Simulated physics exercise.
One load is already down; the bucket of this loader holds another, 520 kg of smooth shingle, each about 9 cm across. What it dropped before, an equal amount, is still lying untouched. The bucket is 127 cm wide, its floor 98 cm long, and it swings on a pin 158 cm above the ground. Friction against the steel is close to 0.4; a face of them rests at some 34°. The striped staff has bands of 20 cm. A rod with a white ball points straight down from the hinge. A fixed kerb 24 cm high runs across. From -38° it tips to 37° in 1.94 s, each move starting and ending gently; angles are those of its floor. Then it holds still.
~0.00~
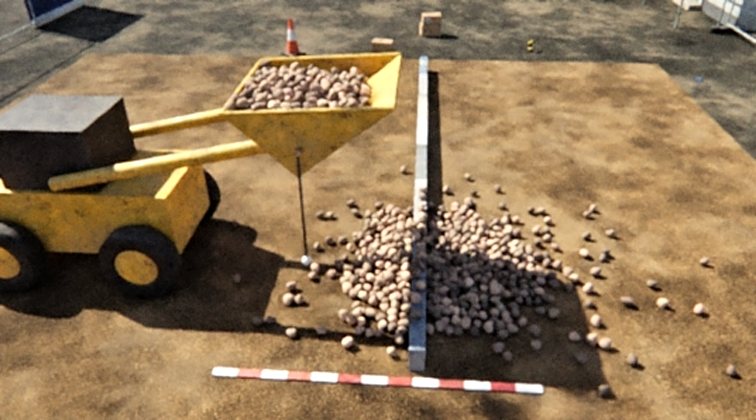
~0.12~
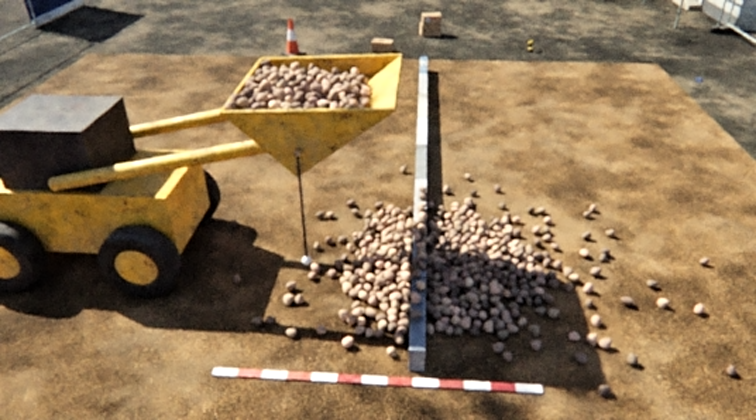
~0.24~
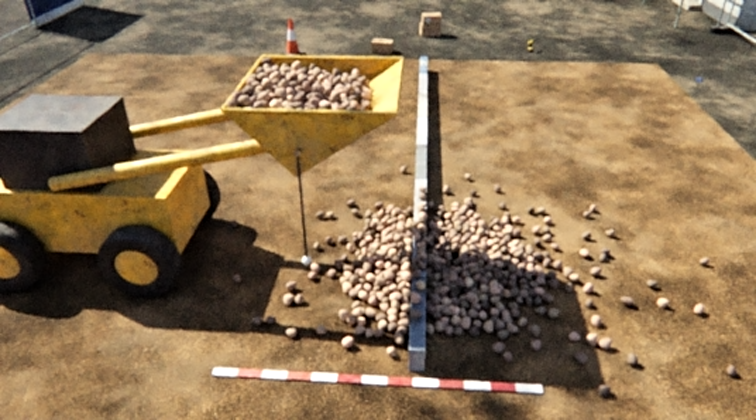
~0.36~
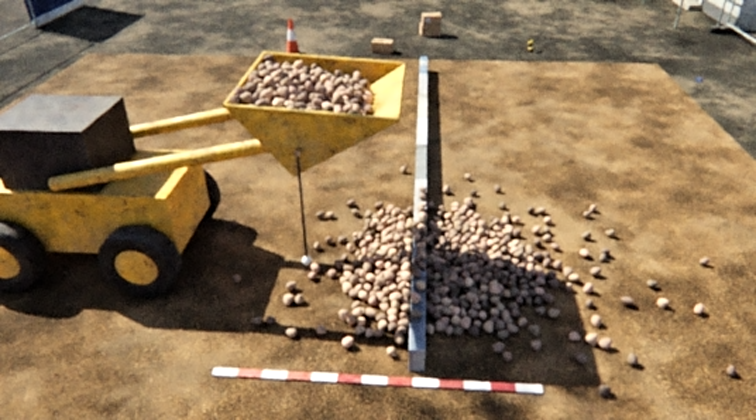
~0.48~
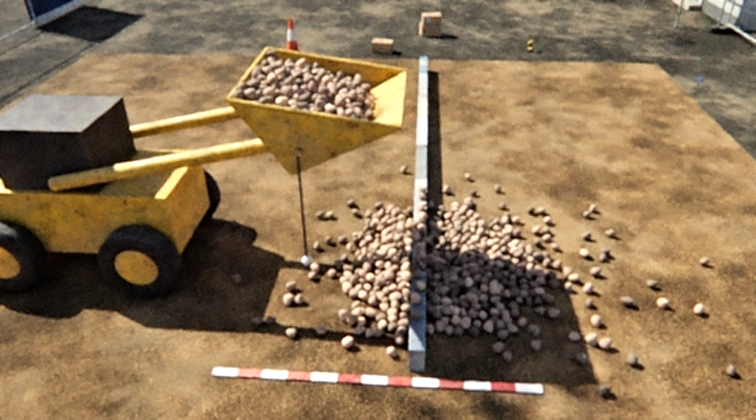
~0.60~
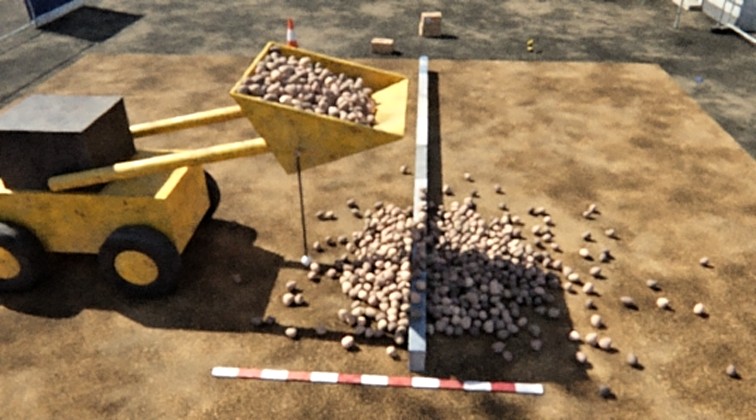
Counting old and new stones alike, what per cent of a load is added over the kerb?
About 73 per cent.
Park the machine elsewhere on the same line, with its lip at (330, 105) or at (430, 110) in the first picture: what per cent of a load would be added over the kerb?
About 5 and 100 per cent.
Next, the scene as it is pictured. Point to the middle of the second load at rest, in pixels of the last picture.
Around (449, 254).
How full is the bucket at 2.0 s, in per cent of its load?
Roughly 25 per cent is still inside.
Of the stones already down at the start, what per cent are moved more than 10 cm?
About 20 per cent.
After 1.5 s the floor is at 26°; in per cent of one load, 95 in the bucket, 45 on this side of the kerb, 60 over the kerb; the foremost stones are at (669, 291).
After 2.0 s the floor is at 37°; in per cent of one load, 26 in the bucket, 84 on this side of the kerb, 90 over the kerb; the foremost stones are at (669, 291).
After 2.4 s the floor is at 37°; in per cent of one load, 1 in the bucket, 82 on this side of the kerb, 118 over the kerb; the foremost stones are at (669, 291).
After 5.2 s the floor is at 37°; in per cent of one load, 0 in the bucket, 67 on this side of the kerb, 133 over the kerb; the foremost stones are at (669, 291). Net gain over the kerb, 73.
